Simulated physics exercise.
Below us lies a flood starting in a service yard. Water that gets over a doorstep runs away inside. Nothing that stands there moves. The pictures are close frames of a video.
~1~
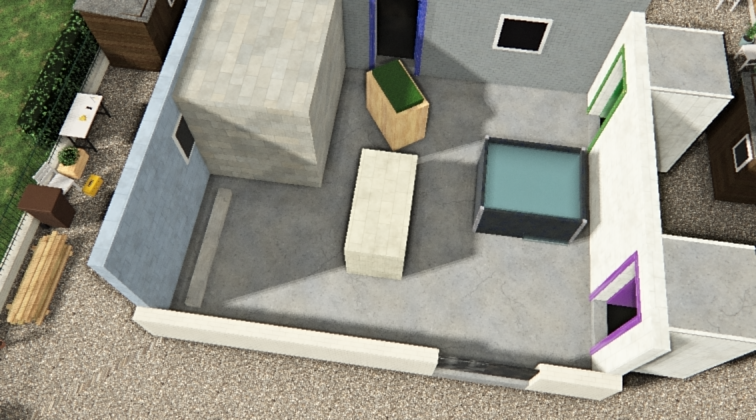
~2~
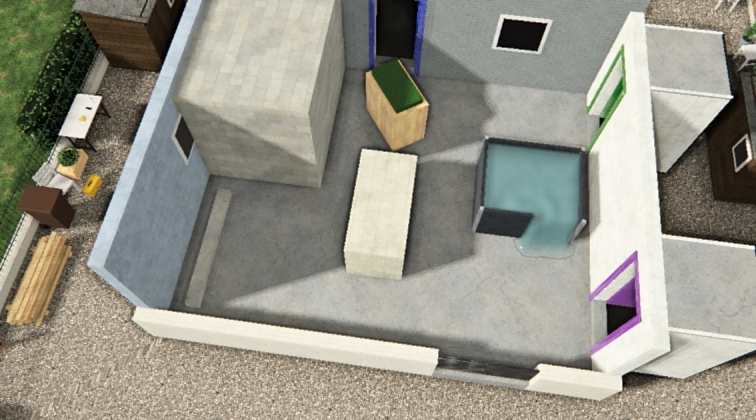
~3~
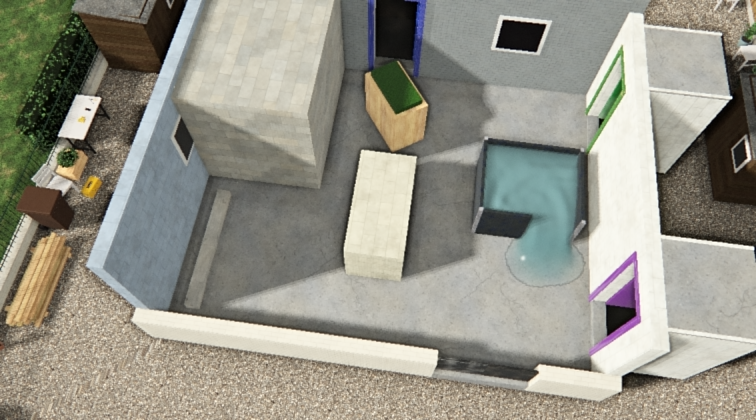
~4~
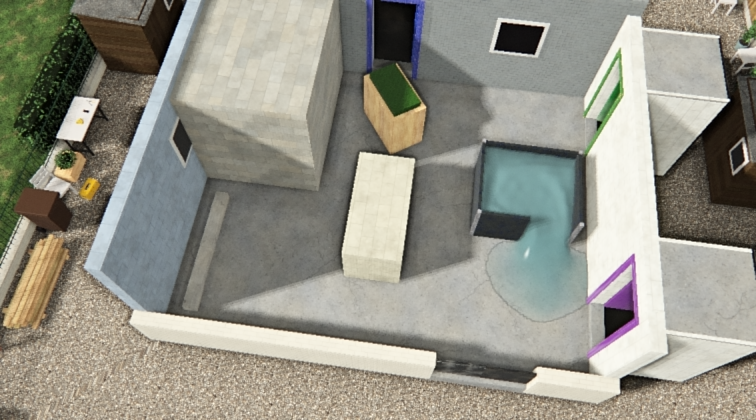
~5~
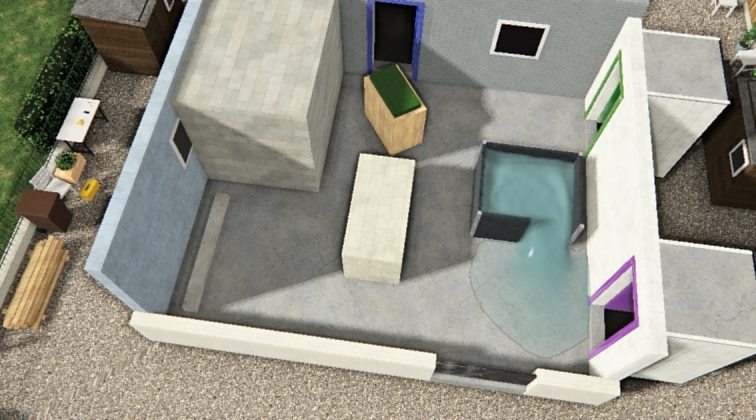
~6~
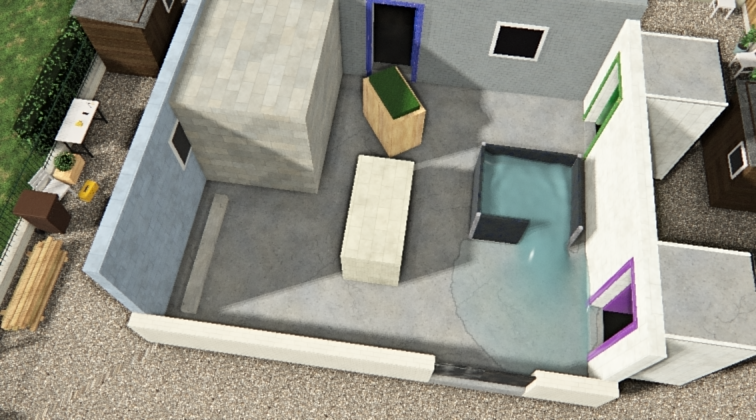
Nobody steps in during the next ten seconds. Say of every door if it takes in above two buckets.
One by one: The green door admits no more than that; the blue door admits no more than that; the purple door lets in a lot.
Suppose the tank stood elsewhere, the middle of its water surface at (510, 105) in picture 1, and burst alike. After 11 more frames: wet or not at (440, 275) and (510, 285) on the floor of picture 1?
In turn: Under water, wet.
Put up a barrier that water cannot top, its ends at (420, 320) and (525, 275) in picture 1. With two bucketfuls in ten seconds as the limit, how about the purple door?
One by one: The purple door passes that mark.
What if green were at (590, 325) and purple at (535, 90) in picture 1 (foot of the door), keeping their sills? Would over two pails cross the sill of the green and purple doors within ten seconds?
Then: Green door passes that mark, purple door holds.
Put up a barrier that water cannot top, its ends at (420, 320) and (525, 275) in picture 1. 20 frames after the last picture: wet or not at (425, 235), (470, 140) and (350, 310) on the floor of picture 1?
One after the other: Awash, no water, awash.
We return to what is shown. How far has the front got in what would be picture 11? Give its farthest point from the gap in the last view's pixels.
Roughly at (394, 360).
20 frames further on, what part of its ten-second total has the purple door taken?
Roughly 80 per cent.
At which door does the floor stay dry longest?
It is the blue-painted one.
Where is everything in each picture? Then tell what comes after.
Still water in the water tank at (533, 180), in the first picture.
Water pours out at (549, 231) and has run to (572, 247), in the second picture.
The front is at (527, 280), out from the gap at (547, 233), in the third picture.
Water pours out at (545, 236) and has run to (534, 317), in the fourth picture.
Water pours out at (545, 237) and has run to (550, 353), in the fifth picture.
Water pours out at (544, 239) and has run to a hidden place, in the sixth picture.
A moment on, water covers 20 % of the floor; the green door not reached, the blue door not reached, the purple door under two buckets in.
Next, water covers 25 % of the floor; the green door not reached, the blue door not reached, the purple door over two buckets in.
Then, water covers 45 % of the floor; the green door wet at the sill, nothing in, the blue door not reached, the purple door far over two buckets in.
Later, water covers 65 % of the floor; the green door wet at the sill, nothing in, the blue door not reached, the purple door far over two buckets in.
In the end, water covers 90 % of the floor; the green door wet at the sill, nothing in, the blue door wet at the sill, nothing in, the purple door far over two buckets in.
